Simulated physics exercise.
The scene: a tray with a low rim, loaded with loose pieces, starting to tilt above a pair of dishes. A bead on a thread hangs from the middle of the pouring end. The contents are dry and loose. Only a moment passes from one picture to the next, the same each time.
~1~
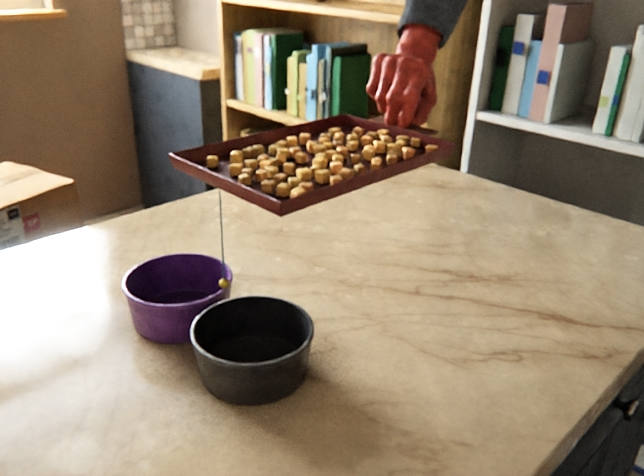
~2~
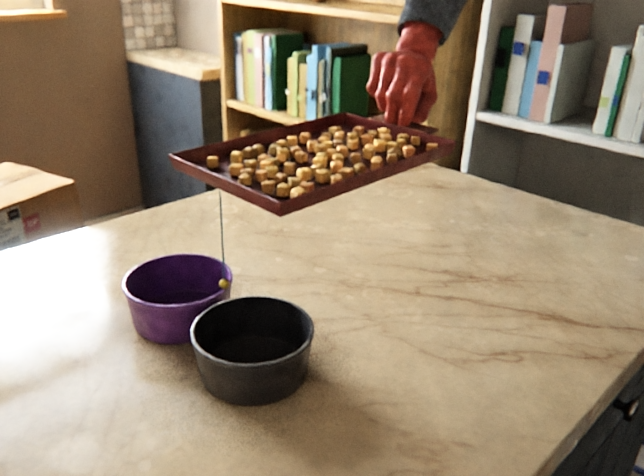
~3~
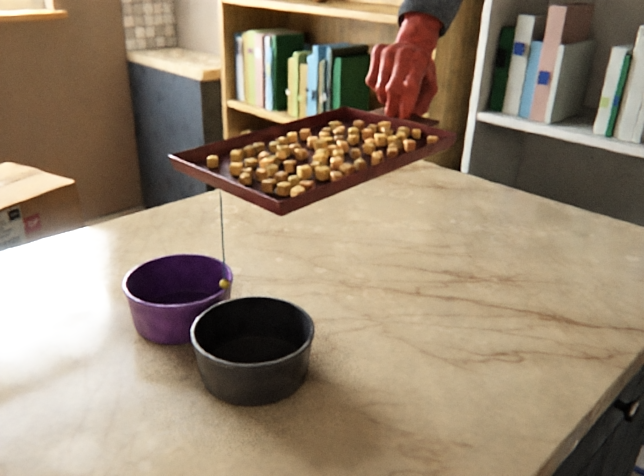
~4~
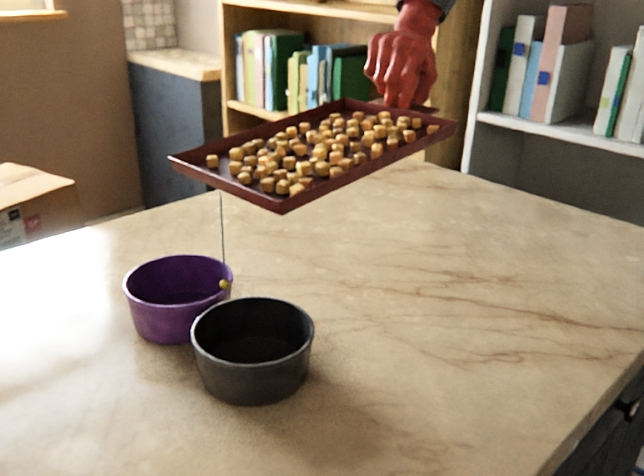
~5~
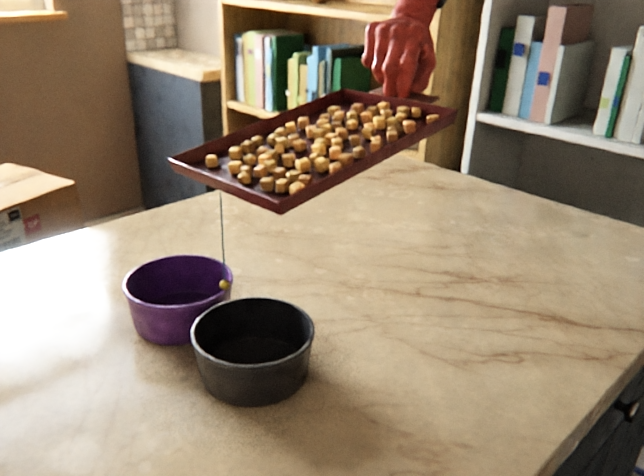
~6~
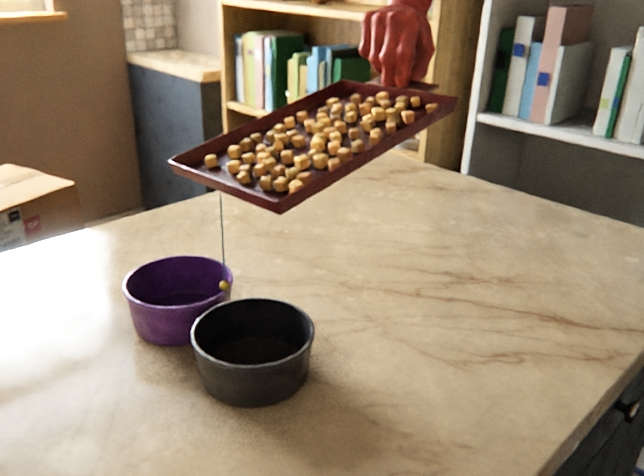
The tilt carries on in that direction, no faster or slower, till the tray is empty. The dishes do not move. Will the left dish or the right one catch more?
The left-hand one ends fuller.
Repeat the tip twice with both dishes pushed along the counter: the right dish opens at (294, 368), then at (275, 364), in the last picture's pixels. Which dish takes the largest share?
At the first place left, at the second the left-hand dish.
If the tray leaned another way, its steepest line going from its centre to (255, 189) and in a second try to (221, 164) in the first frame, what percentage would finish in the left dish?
The first gives 0 %, the second 90 %.
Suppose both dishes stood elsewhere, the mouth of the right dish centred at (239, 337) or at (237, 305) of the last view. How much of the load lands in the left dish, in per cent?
Roughly 60 per cent, and 30 per cent.
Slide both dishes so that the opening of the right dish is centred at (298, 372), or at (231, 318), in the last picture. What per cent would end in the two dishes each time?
Near 30 % and 60 %.
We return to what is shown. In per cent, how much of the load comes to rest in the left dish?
Near 50 %.
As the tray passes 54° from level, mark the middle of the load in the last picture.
Roughly at (218, 155).
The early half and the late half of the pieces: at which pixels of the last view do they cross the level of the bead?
First near (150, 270), later near (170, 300).
Shortly afterwards, tray tipped steeply; all but a few on the tray; a little in the air.
Next, tray tipped right over; the bulk on the tray; a little in the left dish; a little outside both; only a few in the air.
Some moments later, tray tipped past a quarter turn; a little in the right dish; near half in the left dish; near half outside both.
In the end, tray tipped past a quarter turn; a little in the right dish; near half in the left dish; near half outside both.
